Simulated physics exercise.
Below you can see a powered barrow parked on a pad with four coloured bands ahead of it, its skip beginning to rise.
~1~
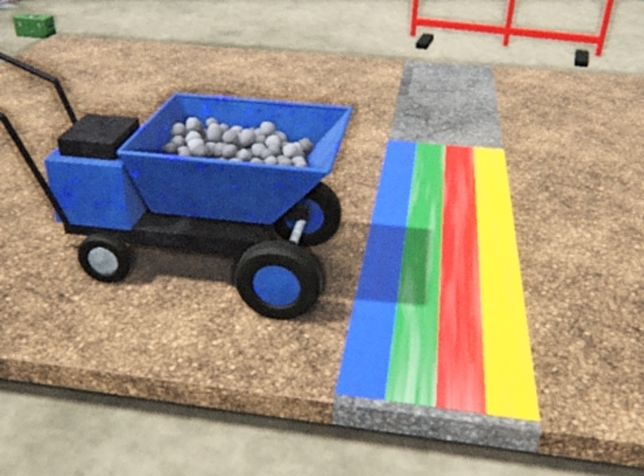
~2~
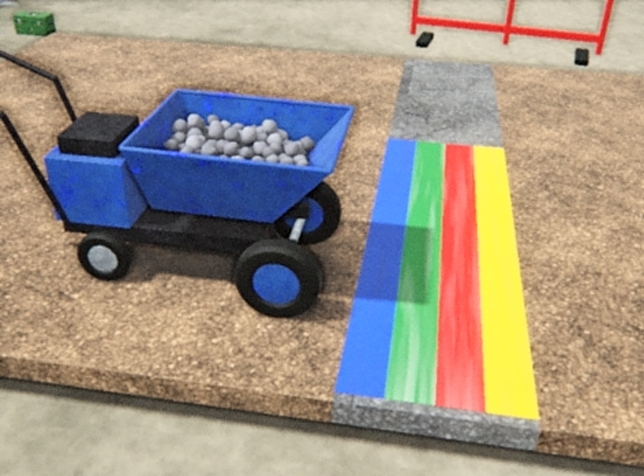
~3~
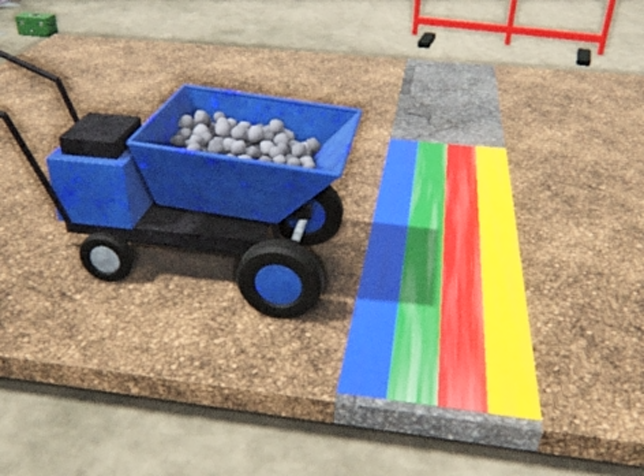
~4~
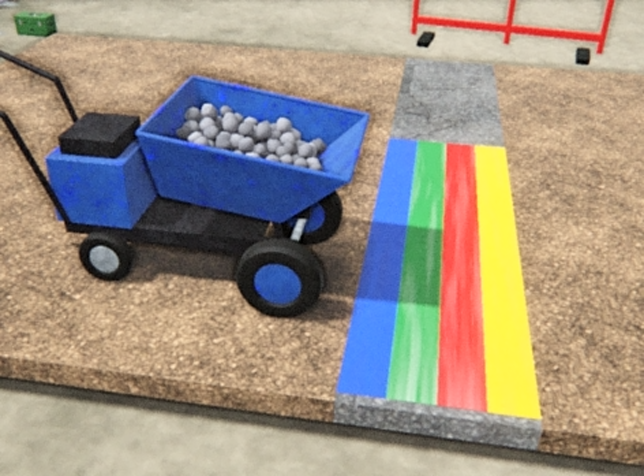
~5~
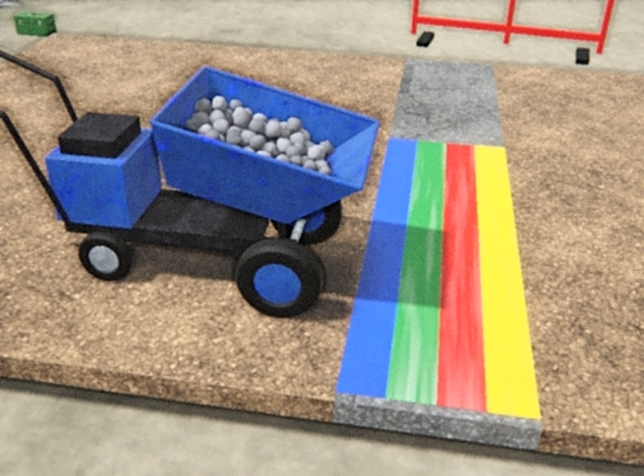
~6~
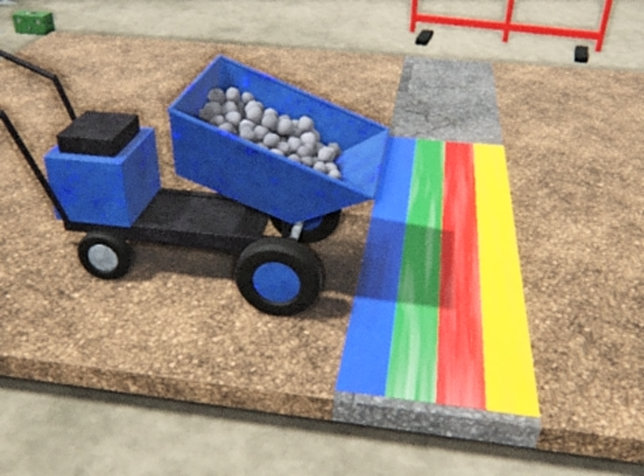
On a rough brown pad, a blue powered barrow loaded with round grey cobbles stood beside blue, green, red and yellow strips, and its skip gradually tilted forward to the right while its wheels stayed put.
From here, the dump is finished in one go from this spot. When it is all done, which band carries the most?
The red band carries the most.
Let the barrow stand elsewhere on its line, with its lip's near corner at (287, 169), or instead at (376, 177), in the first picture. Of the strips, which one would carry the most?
First spot: Green; second spot: Yellow.
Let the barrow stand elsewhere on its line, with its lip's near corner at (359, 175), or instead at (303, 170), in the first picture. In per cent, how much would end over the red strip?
Result: Try 1 = 30 %, try 2 = 20 %.
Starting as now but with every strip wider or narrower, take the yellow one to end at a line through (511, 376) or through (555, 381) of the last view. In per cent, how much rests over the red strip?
The first gives around 30 per cent, the second around 30 per cent.
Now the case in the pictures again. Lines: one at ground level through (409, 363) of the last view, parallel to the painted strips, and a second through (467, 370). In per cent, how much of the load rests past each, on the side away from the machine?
I'd say about 70 and about 30 in a hundred.
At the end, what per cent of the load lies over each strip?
The blue strip takes 0 per cent, the green strip 15, the red strip 35 and the yellow strip 15.
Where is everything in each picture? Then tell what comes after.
In the first picture, lip of the skip near (328, 172), level; top of the load near (233, 158), round cobbles; blue strip near (367, 356); green strip near (413, 362); red strip near (461, 368); yellow strip near (509, 374).
In the second picture, lip of the skip near (330, 172), level; top of the load near (232, 135).
In the third picture, lip of the skip near (339, 176), tipped barely; top of the load near (218, 146).
In the fourth picture, lip of the skip near (349, 181), tipped a little; top of the load near (225, 141).
In the fifth picture, lip of the skip near (361, 189), tipped a little; top of the load near (235, 136).
In the sixth picture, lip of the skip near (373, 198), tipped clearly; top of the load near (233, 120); blue strip near (367, 353); green strip near (413, 358); red strip near (461, 364); yellow strip near (509, 370).
Shortly afterwards, skip tipped steeply; the whole lot in the skip.
Next, skip tipped right over; the bulk in the skip; a little over the green strip; a little over the red strip; only a few falling.
Some moments later, skip tipped right over; near a third in the skip; a little over the green strip; near a third over the red strip; a little over the yellow strip; a little off the paint.
In the end, skip tipped right over; near a third in the skip; none at all over the blue strip; a little over the green strip; near a third over the red strip; a little over the yellow strip; a little off the paint.
